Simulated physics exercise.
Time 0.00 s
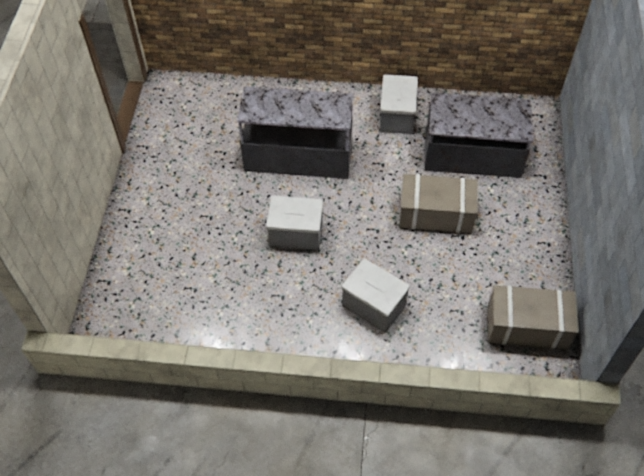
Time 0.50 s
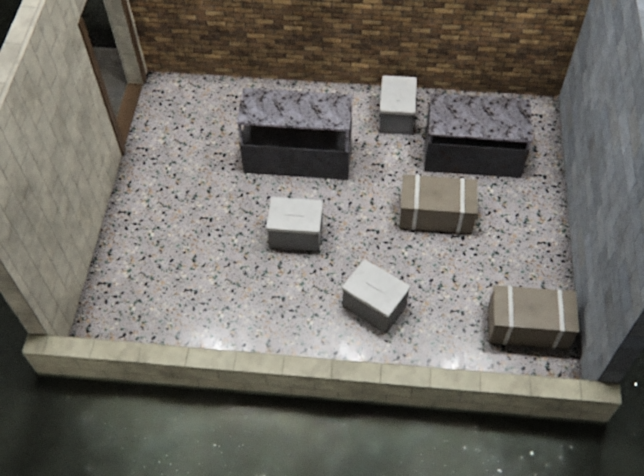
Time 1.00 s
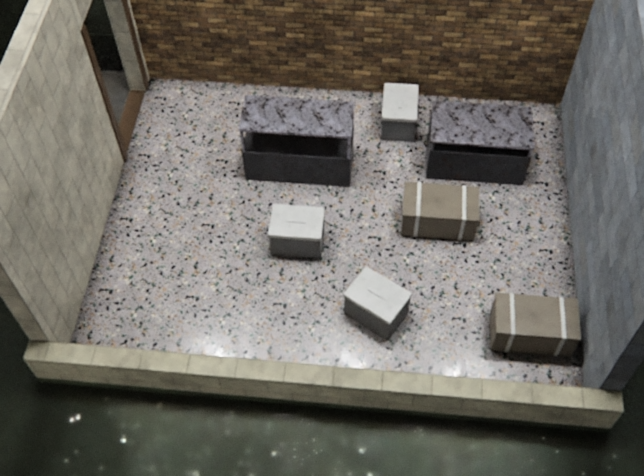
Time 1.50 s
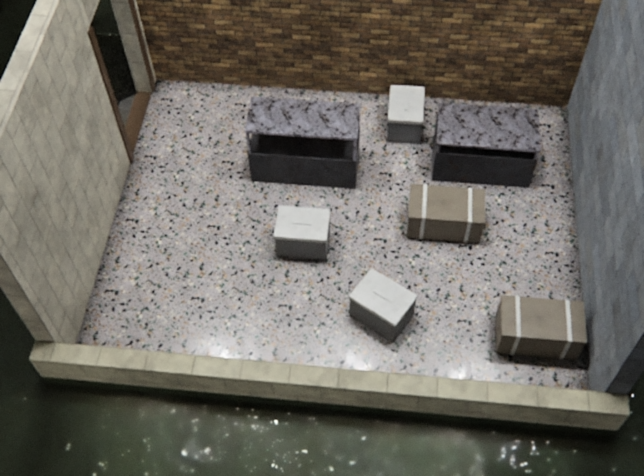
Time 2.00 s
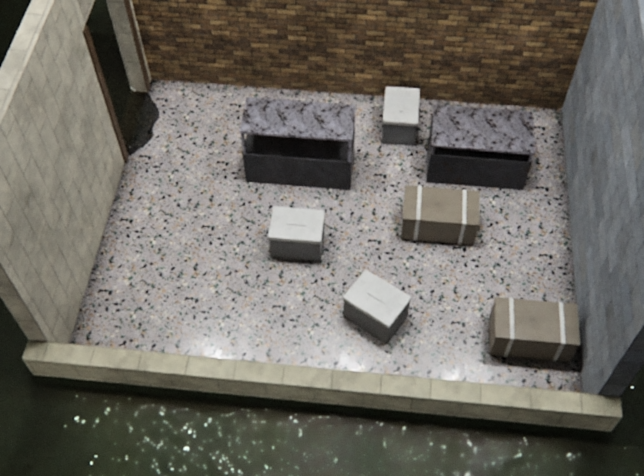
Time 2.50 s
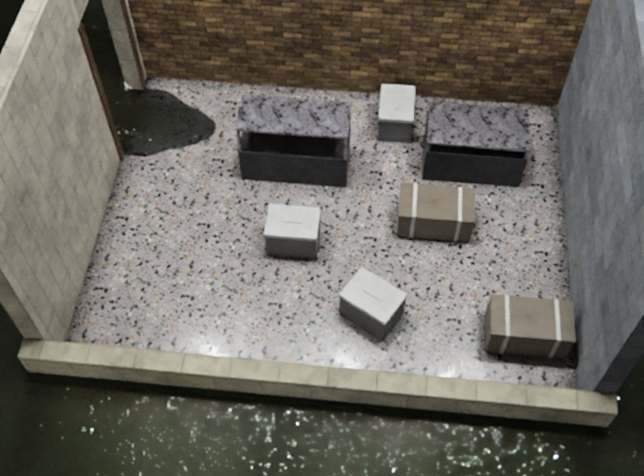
We see a speckled-floor room from above, holding dark counters, pale boxes and strapped brown trunks, as dark water spreads along the front outside; then water enters through the left doorway and pools inside, while the furnishings stay still.
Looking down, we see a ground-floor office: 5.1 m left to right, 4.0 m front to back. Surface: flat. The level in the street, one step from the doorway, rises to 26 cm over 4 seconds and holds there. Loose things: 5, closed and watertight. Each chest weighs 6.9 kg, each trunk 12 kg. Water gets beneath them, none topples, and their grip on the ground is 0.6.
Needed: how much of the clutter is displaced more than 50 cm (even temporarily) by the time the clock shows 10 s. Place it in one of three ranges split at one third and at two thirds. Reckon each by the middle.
The moved portion will reach two thirds or more.
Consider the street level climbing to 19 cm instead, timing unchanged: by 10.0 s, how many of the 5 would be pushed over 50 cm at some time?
The answer would then be 1.
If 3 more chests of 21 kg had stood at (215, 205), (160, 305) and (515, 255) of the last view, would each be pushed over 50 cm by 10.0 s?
In order: Not as far; not as far; not as far.
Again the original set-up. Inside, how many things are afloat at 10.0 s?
The count is 5.
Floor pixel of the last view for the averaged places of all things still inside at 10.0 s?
About (454, 340).
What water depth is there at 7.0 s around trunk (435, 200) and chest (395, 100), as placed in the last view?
Around 2 cm and 15 cm.
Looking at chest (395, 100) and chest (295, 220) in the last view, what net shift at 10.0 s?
The first is 300 cm from its start, the second 150 cm.
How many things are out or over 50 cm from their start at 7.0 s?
By my reckoning, 2.
After 3.5 s 0 of 5 are over 50 cm from their spots; 0 afloat.
After 4.5 s 0 of 5 are over 50 cm from their spots; 0 afloat.
After 7.0 s 2 of 5 are over 50 cm from their spots; 1 afloat.
After 10.0 s 4 of 5 are over 50 cm from their spots, and 4 have been at some point; 5 afloat.
